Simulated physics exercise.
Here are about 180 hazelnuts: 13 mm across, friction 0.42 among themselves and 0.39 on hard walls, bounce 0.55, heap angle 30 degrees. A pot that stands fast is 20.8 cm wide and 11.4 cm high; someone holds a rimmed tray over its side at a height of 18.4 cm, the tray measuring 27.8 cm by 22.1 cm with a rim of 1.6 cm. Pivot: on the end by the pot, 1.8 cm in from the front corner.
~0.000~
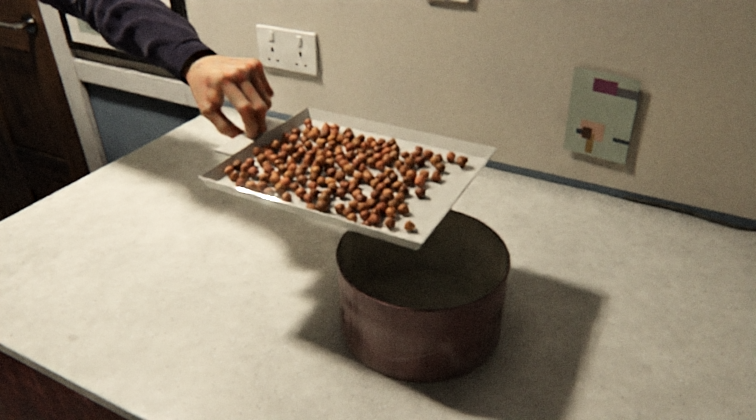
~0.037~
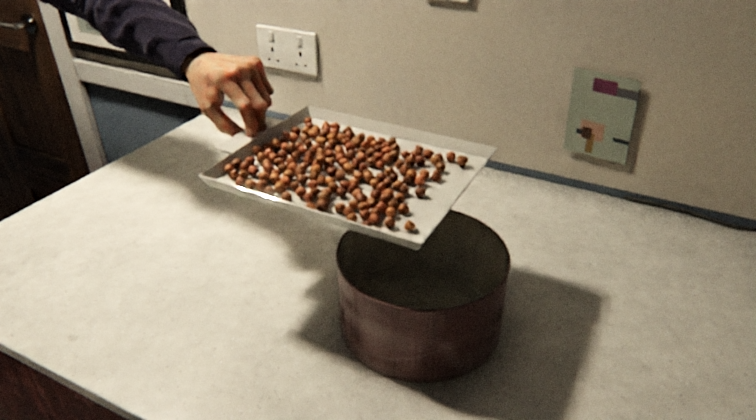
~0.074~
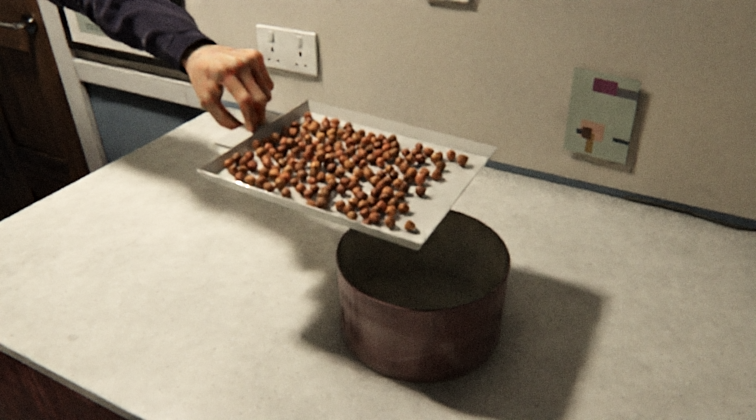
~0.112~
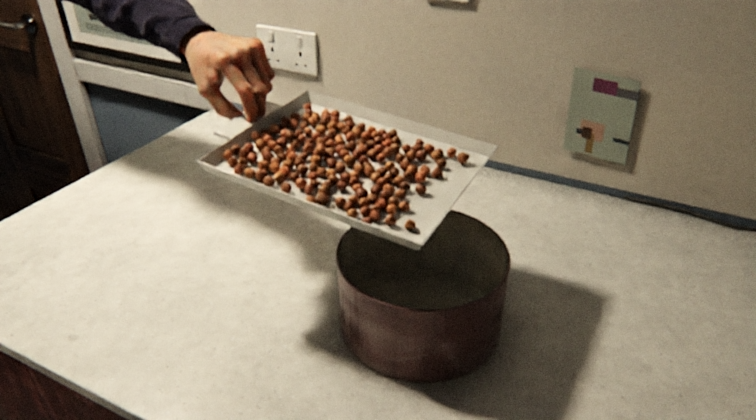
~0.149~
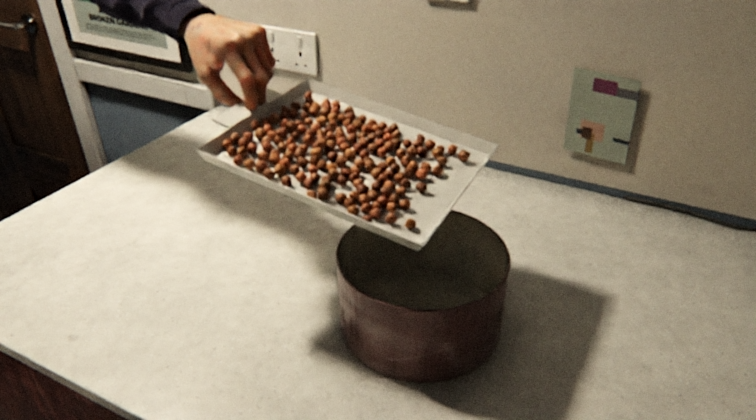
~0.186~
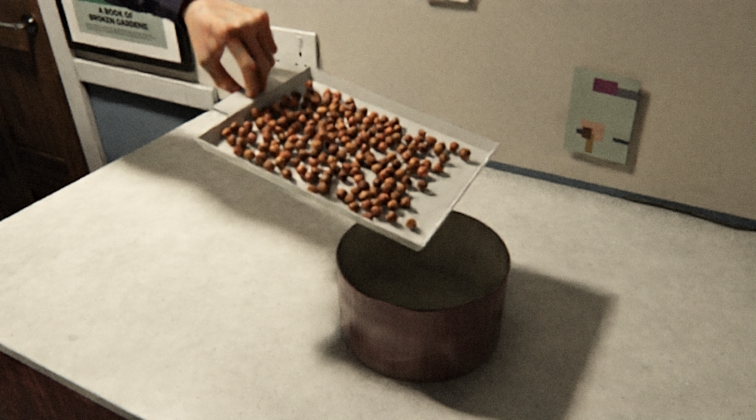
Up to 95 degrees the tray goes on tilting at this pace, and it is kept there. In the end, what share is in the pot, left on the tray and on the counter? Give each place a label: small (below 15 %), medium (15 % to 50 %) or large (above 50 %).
Shares by place: Pot medium, tray small, counter large.
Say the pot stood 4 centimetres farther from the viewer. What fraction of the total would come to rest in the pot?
In that case some 15 per cent.
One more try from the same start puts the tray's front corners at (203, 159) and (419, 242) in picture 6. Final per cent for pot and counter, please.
Final per cent - pot 0, counter 100.
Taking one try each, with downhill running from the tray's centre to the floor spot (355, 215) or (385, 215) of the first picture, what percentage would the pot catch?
Around 0 % for the first direction, around 0 % for the second.
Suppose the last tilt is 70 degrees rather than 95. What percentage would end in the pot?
Roughly 30 percent.
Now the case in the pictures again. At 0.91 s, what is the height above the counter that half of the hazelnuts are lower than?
Around 6 cm up.
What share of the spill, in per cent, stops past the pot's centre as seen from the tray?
Some 100 per cent.
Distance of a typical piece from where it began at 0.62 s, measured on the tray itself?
Around 13 centimetres.
After 0.62 s, tilt 51 degrees; the tray holds 90 %, the pot 0 %.
Then, at 0.91 s, tilt 78 degrees; the tray holds 25 %, the pot 10 %.
Then, at 1.31 s, tilt 95 degrees; the tray holds 0 %, the pot 25 %.
In the end, at 2.2 s, pot 25 %, tray 0 %, counter 75 %.
